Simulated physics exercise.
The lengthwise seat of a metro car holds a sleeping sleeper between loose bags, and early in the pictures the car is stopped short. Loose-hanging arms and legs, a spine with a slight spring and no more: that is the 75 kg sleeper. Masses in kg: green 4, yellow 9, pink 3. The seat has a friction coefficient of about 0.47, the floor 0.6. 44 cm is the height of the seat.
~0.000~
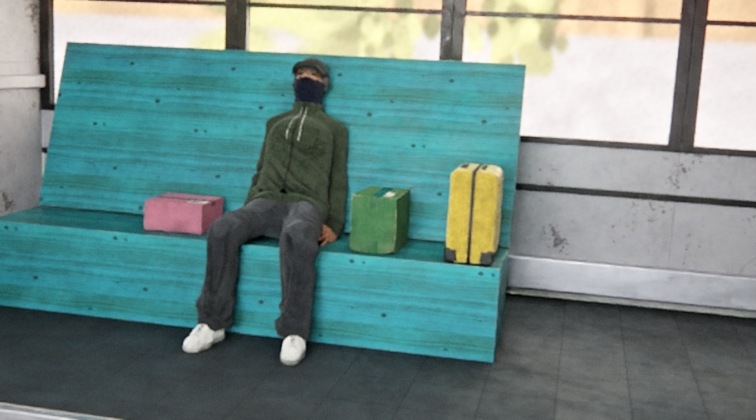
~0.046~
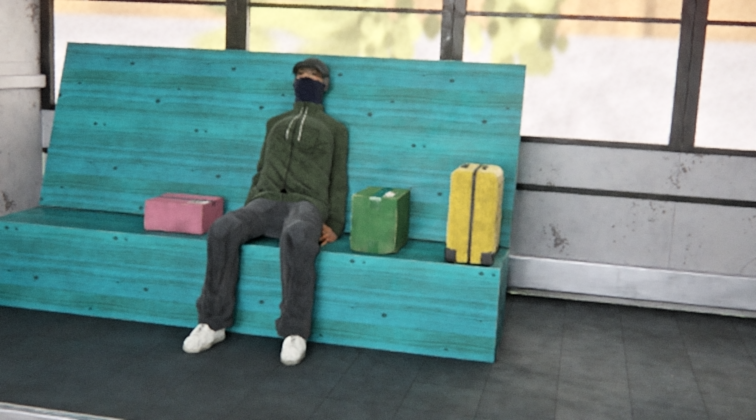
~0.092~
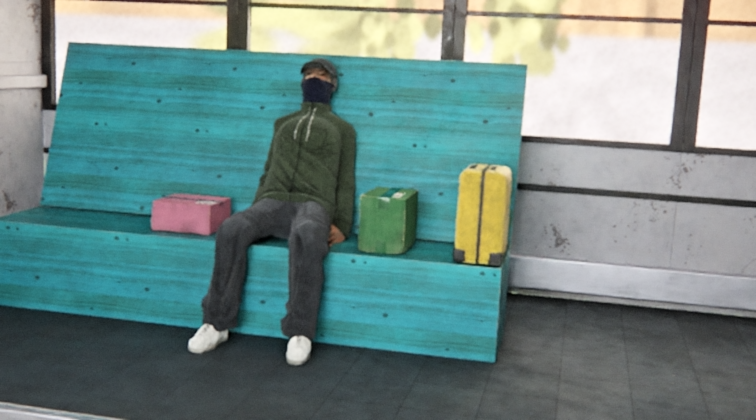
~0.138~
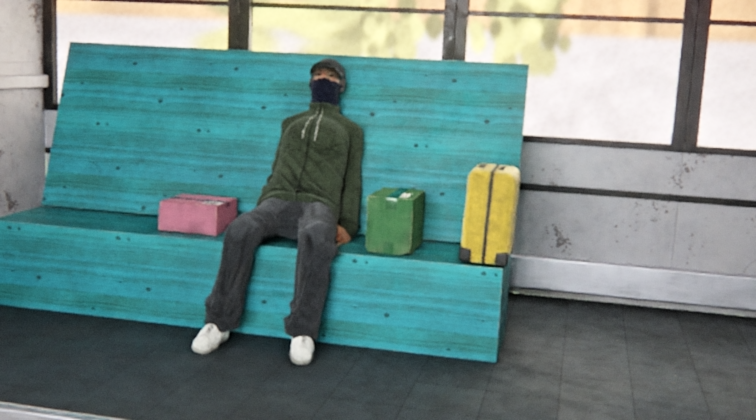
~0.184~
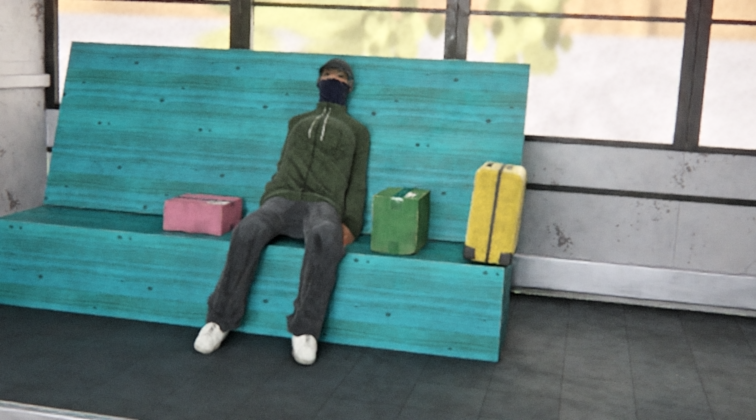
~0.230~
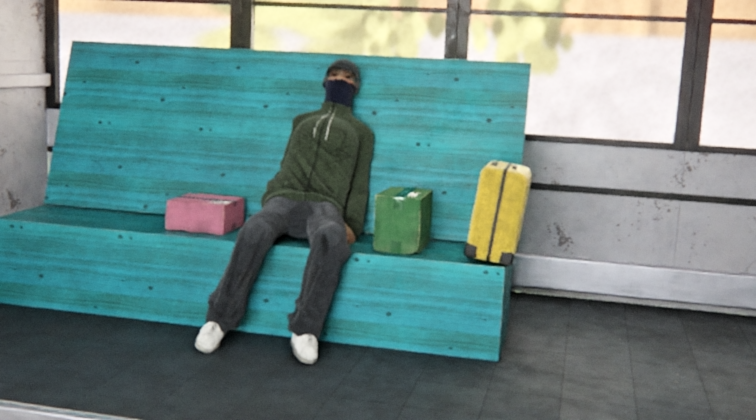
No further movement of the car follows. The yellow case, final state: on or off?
Final state: On.
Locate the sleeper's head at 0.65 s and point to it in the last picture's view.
Around (371, 98).
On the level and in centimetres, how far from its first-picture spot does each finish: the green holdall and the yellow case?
Distances - green holdall 10, yellow case 5.
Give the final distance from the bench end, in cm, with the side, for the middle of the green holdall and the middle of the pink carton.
Short side for both: Green holdall 50 cm, pink carton 150 cm.
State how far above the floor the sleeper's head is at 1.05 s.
About 110 cm up.
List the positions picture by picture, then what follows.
In the first picture, yellow case (475, 213), sleeper's hips (289, 211), green holdall (381, 219).
In the second picture, yellow case (475, 213), sleeper's hips (289, 211), green holdall (381, 219).
In the third picture, yellow case (484, 213), sleeper's hips (296, 211), green holdall (389, 220).
In the fourth picture, yellow case (491, 213), sleeper's hips (300, 211), green holdall (396, 220).
In the fifth picture, yellow case (496, 212), sleeper's hips (303, 210), green holdall (401, 220).
In the sixth picture, yellow case (499, 211), sleeper's hips (304, 209), green holdall (404, 219). Everything loose set off at about 0.9 m/s.
After 0.40 s the yellow case is 5 cm short of the bench end, tilted 10°, near (501, 211) in the last picture's view.
After 0.65 s the yellow case is 10 cm short of the bench end, tilted 5°, near (491, 211) in the last picture's view.
After 1.05 s the yellow case is 9 cm short of the bench end, tilted 0°, near (493, 213) in the last picture's view; the sleeper's hips 57 cm above the ground.
At rest, 1.5 s, green holdall stays on; yellow case stays on; pink carton stays on; sleeper's hips keep to the seat.
